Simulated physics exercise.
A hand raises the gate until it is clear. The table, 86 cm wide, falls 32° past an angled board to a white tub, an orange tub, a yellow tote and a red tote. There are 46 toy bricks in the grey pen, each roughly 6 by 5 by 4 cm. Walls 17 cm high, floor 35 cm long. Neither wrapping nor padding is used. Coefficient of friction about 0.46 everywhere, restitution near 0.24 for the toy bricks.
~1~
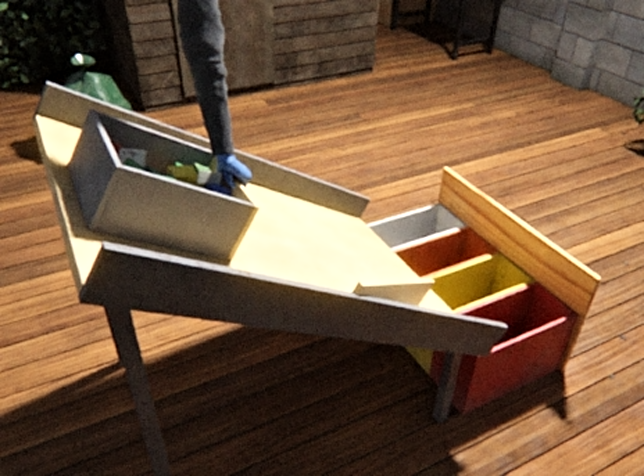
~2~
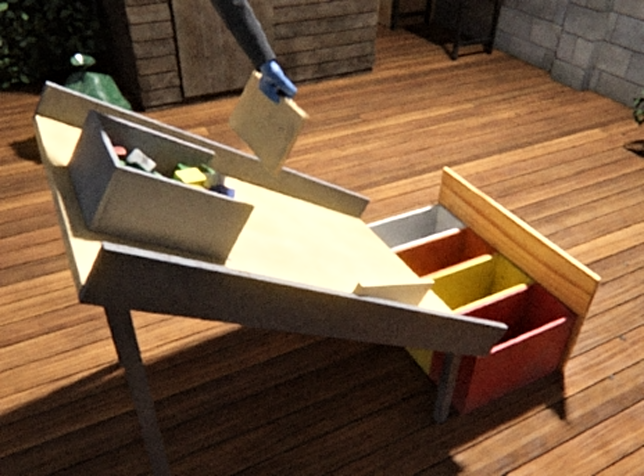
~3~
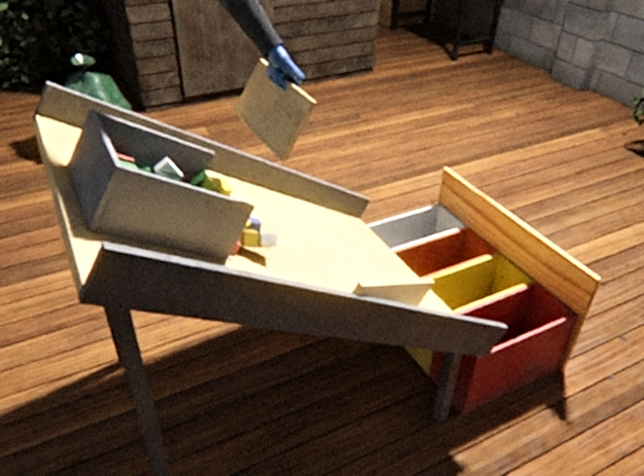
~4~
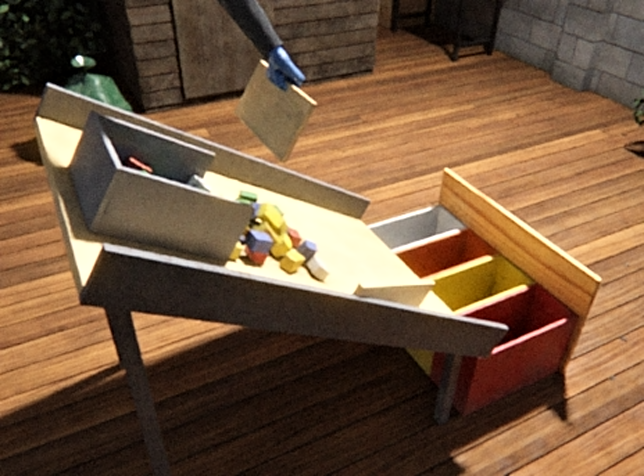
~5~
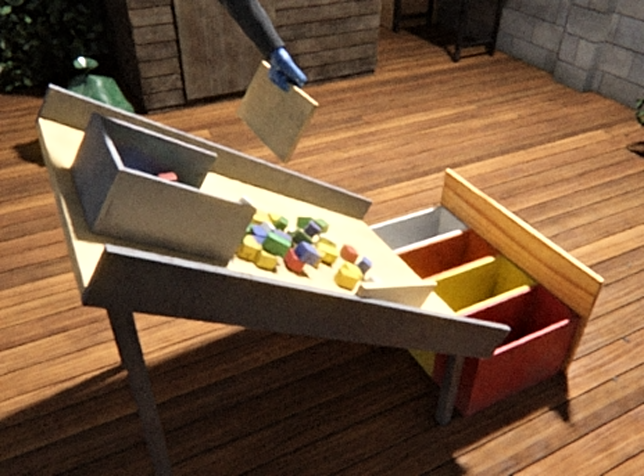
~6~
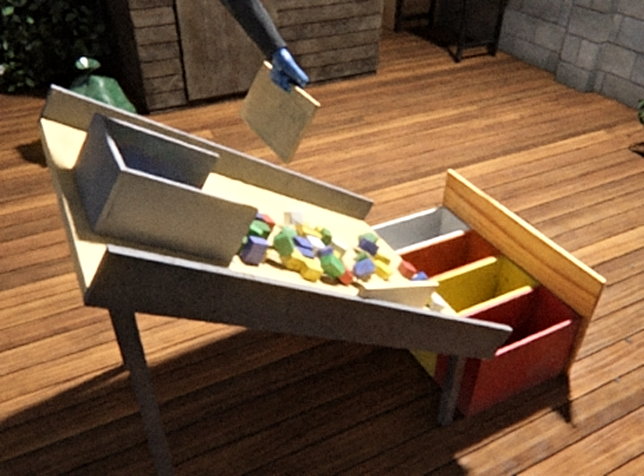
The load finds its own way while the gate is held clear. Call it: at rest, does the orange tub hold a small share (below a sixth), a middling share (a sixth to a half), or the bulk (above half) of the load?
A middling share.
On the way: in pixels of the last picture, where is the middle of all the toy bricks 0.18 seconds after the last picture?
Centre: Approx. (368, 259).
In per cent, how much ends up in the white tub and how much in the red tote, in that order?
Shares: Approx. 0 % and 10 %.
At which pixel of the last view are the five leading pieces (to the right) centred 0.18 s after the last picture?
They'd be centred about (456, 286) in the last picture.
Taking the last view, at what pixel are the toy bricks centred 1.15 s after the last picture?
Somewhere near (479, 318) in pixels.
Then, 0.18 s after the last picture, 1 still in the grey pen, 1 in the orange tub, 2 in the yellow tote, 1 in the red tote, 34 on the slope and 7 in the air.
Then, 0.41 s after the last picture, 5 in the orange tub, 10 in the yellow tote, 2 in the red tote, 21 on the slope and 8 in the air.
Then, 0.74 s after the last picture, 15 in the orange tub, 24 in the yellow tote, 3 in the red tote, 2 on the slope and 2 in the air.
Final count (1.15 s after the last picture), 16 in the orange tub, 26 in the yellow tote and 4 in the red tote. Asked share, 16 of 46, 35 per cent.
